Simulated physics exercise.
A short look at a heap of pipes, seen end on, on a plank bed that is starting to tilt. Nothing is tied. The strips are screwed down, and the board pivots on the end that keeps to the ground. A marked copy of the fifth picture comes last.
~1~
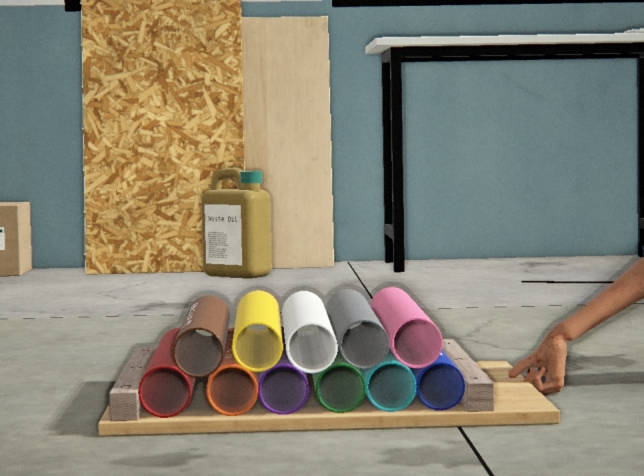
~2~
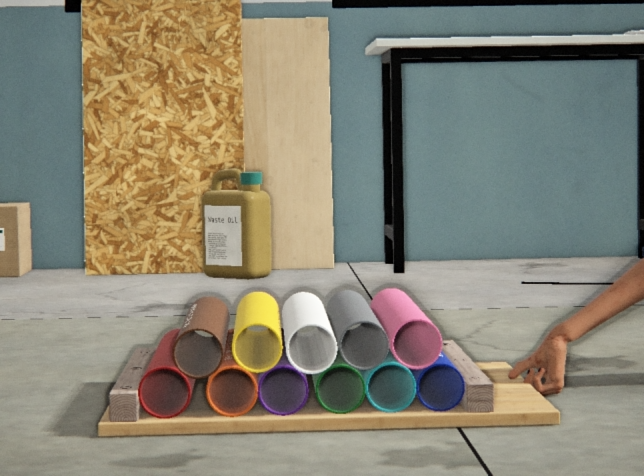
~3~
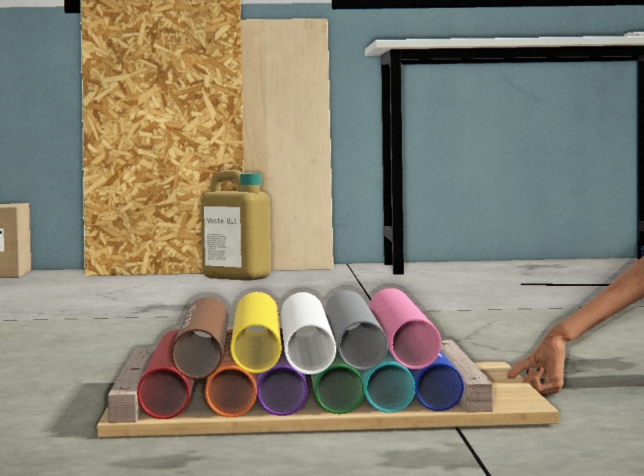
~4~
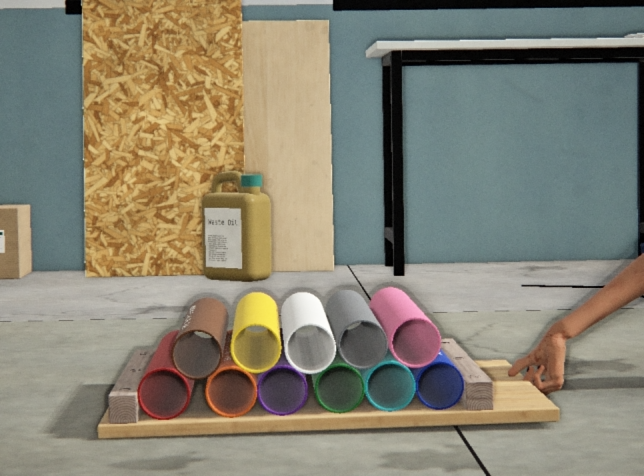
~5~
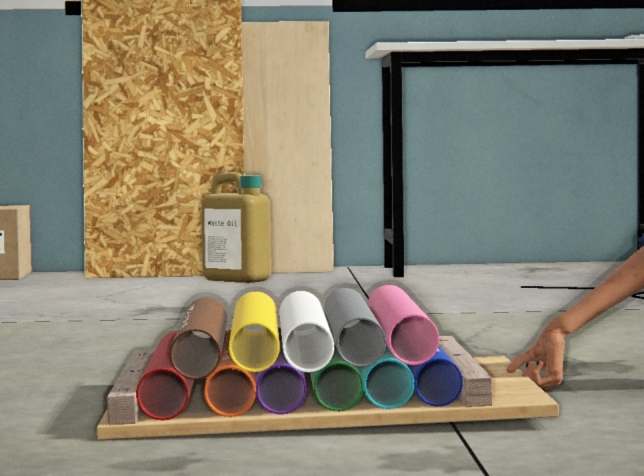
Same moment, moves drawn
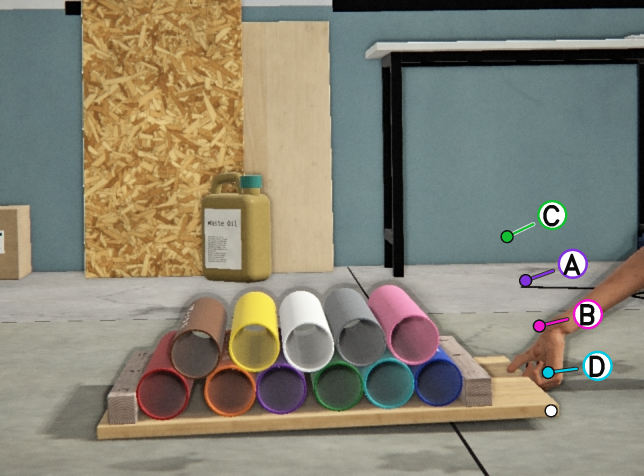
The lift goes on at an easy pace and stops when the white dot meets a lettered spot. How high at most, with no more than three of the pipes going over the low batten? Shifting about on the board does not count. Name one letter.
Mark C is as high as it can go.
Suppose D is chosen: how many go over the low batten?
The count is none.
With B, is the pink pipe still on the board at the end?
Yes, with B.
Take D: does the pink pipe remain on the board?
Yes, with D.
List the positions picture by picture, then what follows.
In the first frame, red pipe (165, 392); orange pipe (232, 391); purple pipe (284, 389).
In the second frame, purple pipe (283, 390); green pipe (340, 390).
In the third frame, board (322, 383); turquoise pipe (390, 388); blue pipe (440, 387); brown pipe (197, 354).
In the fourth frame, board (323, 382); red pipe (164, 394); orange pipe (231, 392).
In the fifth frame, board (322, 381); red pipe (162, 394); orange pipe (230, 391).
On the copy, A at (526, 281); B at (539, 326); C at (507, 237); D at (548, 372); the white dot at (551, 411).
On C. First, board at 16°.
Then, board at 25°.
Finally, board at 25°, none over the low batten.
By contrast, A none over the low batten; B none over the low batten; D none over the low batten.
